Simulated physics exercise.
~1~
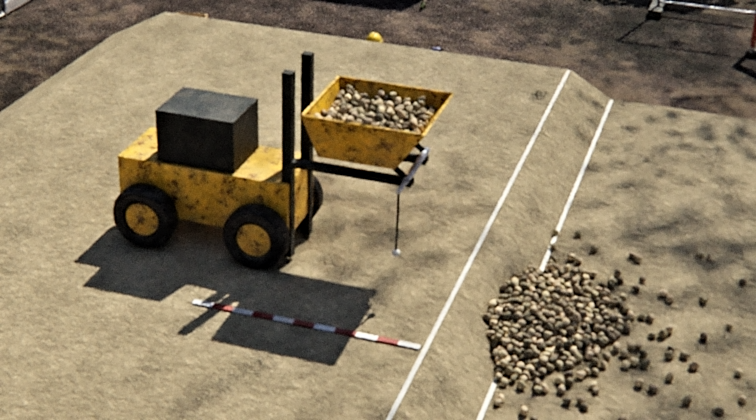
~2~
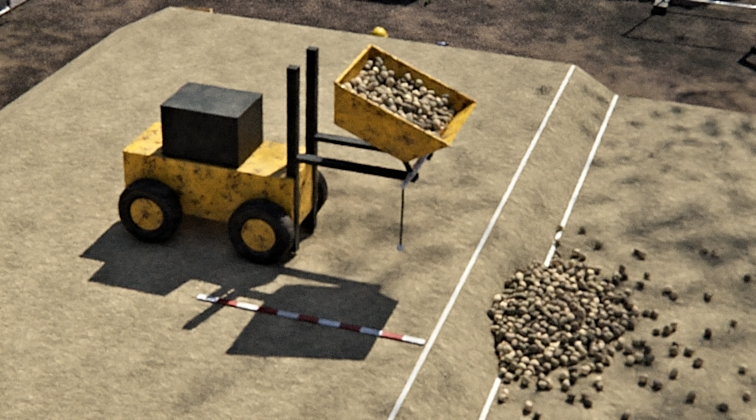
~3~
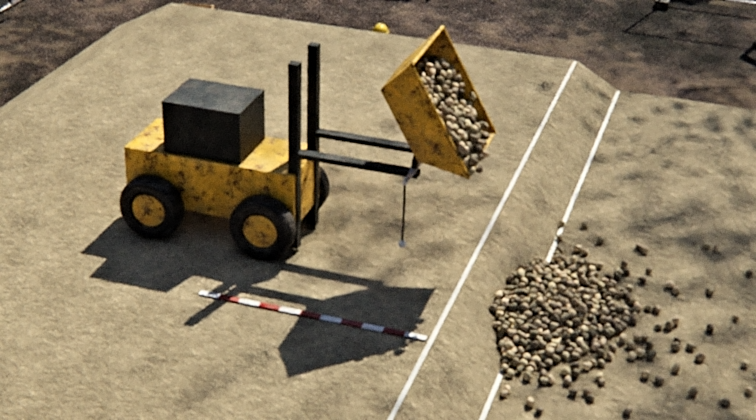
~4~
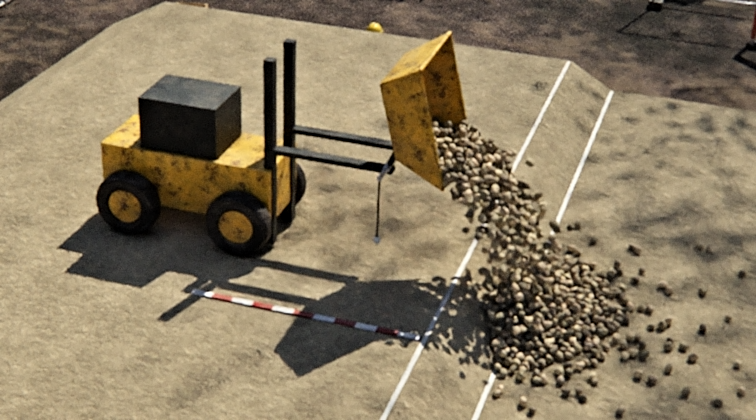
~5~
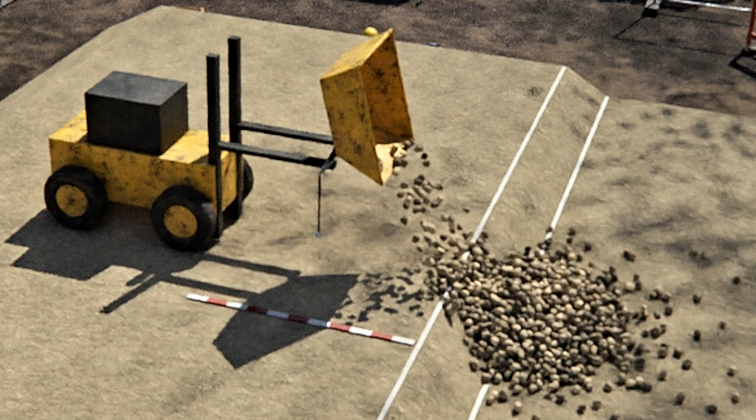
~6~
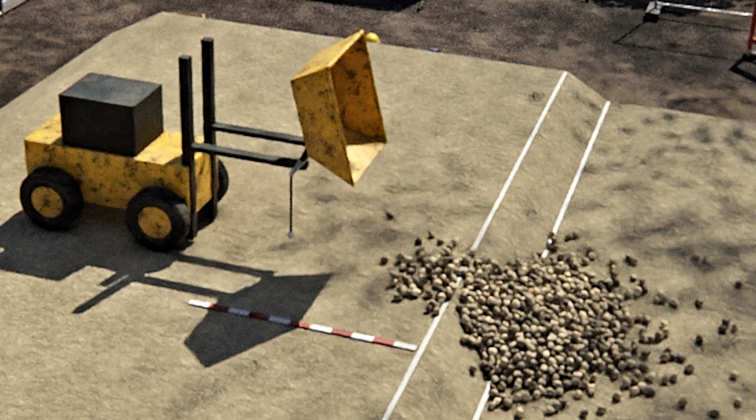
Yellow fork truck tipping its raised skip and backing left as stones pour out, spreading across the white lines beside the earlier heap.
